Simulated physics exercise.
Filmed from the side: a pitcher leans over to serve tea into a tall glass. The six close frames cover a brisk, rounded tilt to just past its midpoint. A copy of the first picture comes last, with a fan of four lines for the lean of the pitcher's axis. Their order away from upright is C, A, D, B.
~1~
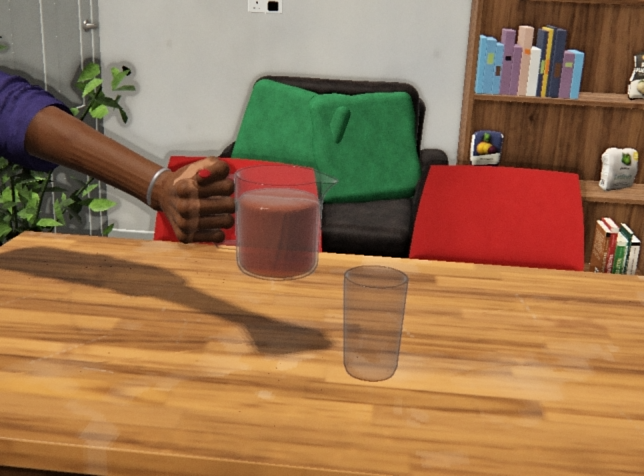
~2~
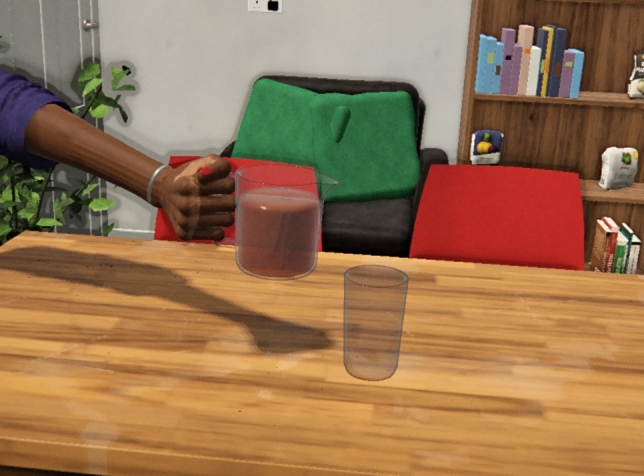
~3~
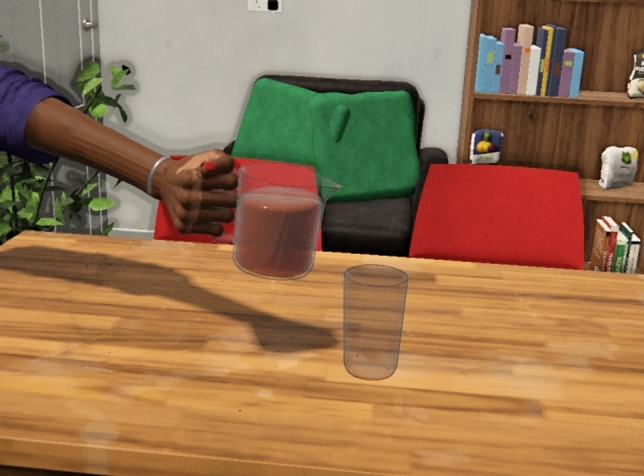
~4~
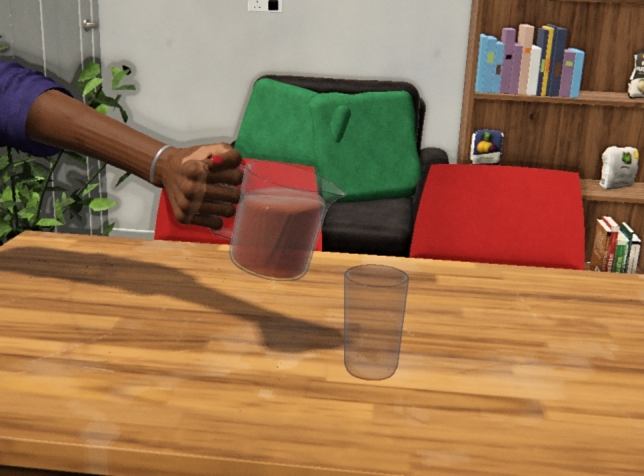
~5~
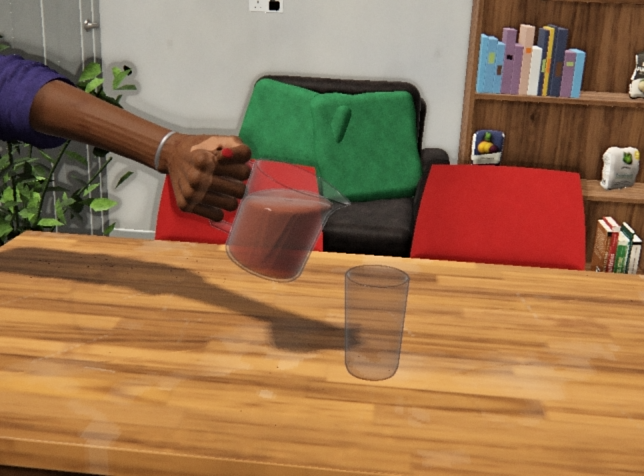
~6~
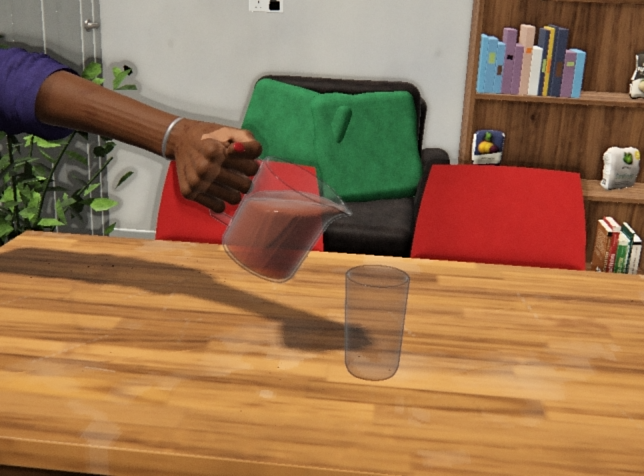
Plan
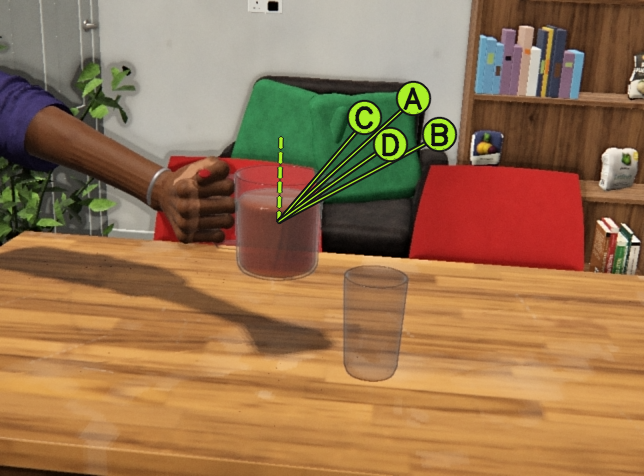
To begin with, a hand holds a clear pitcher of reddish-brown tea upright above a wooden table, to the left of an empty tall glass. The hand then tilts the pitcher gradually to the right, its lip dipping toward the glass while the tea stays inside and the glass remains empty.
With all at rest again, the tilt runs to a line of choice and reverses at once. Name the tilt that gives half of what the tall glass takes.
Use line B.
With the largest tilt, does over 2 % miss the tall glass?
No, it does not.
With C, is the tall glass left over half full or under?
Under.
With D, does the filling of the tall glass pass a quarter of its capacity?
Yes, it does.
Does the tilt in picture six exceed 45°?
No.
On the marked copy, A at (401, 110); B at (424, 143); C at (355, 132); D at (375, 153).
Choosing A, the tall glass ends with about 22 % of what it can hold.
Choosing B, the tall glass ends with about 51 % of what it can hold.
Choosing C, the tall glass ends with about 12 % of what it can hold.
Choosing D, the tall glass ends with about 35 % of what it can hold.
